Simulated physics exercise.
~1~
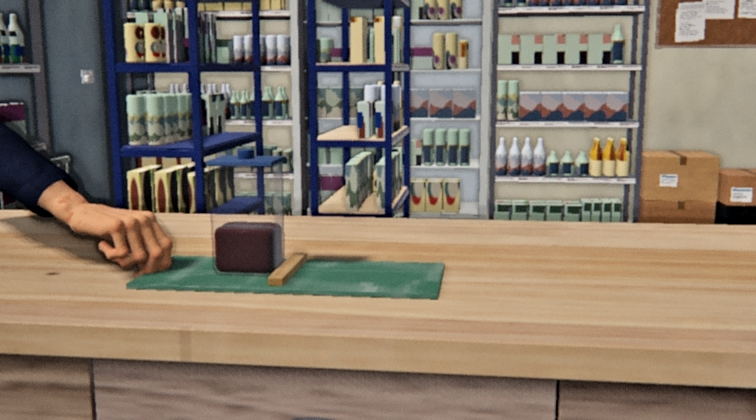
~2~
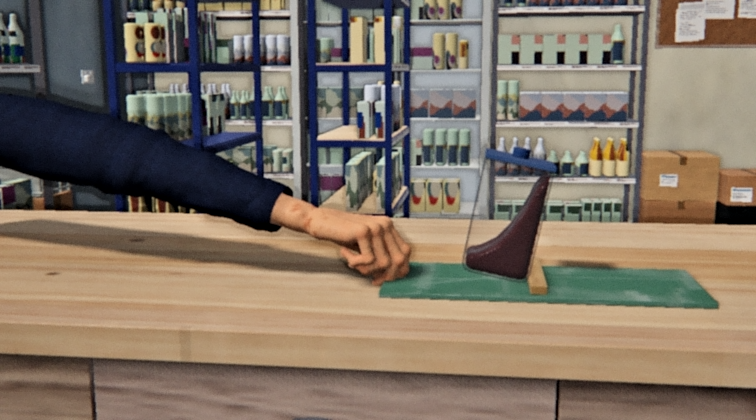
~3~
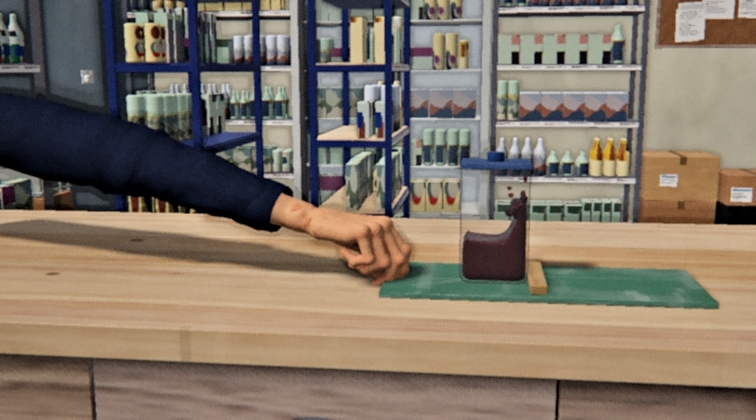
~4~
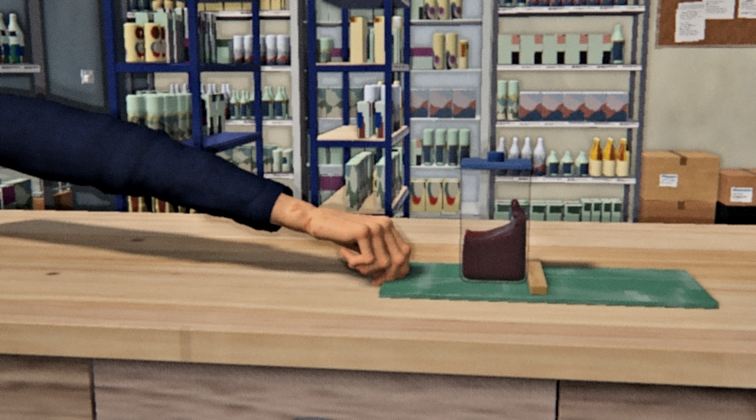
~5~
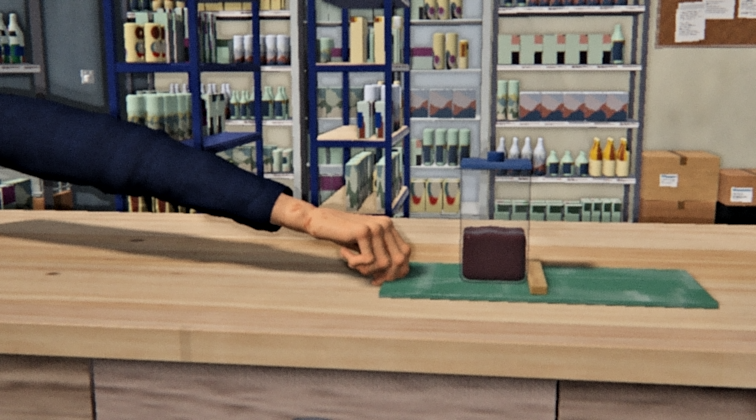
A clear square bottle with a blue cap, partly filled with dark red wine, rides on a green board across a pale wooden counter in a shop, seen from the front by a still camera. A small wooden batten lies on the board just right of the bottle, and shelves of goods and cardboard boxes stand behind. A hand in a dark blue sleeve moves the board right, then halts. The bottle tips rightward against the batten as the wine surges up its right side. It rocks back upright, the wine splashes and sinks, and finally the bottle stands with its wine nearly level.
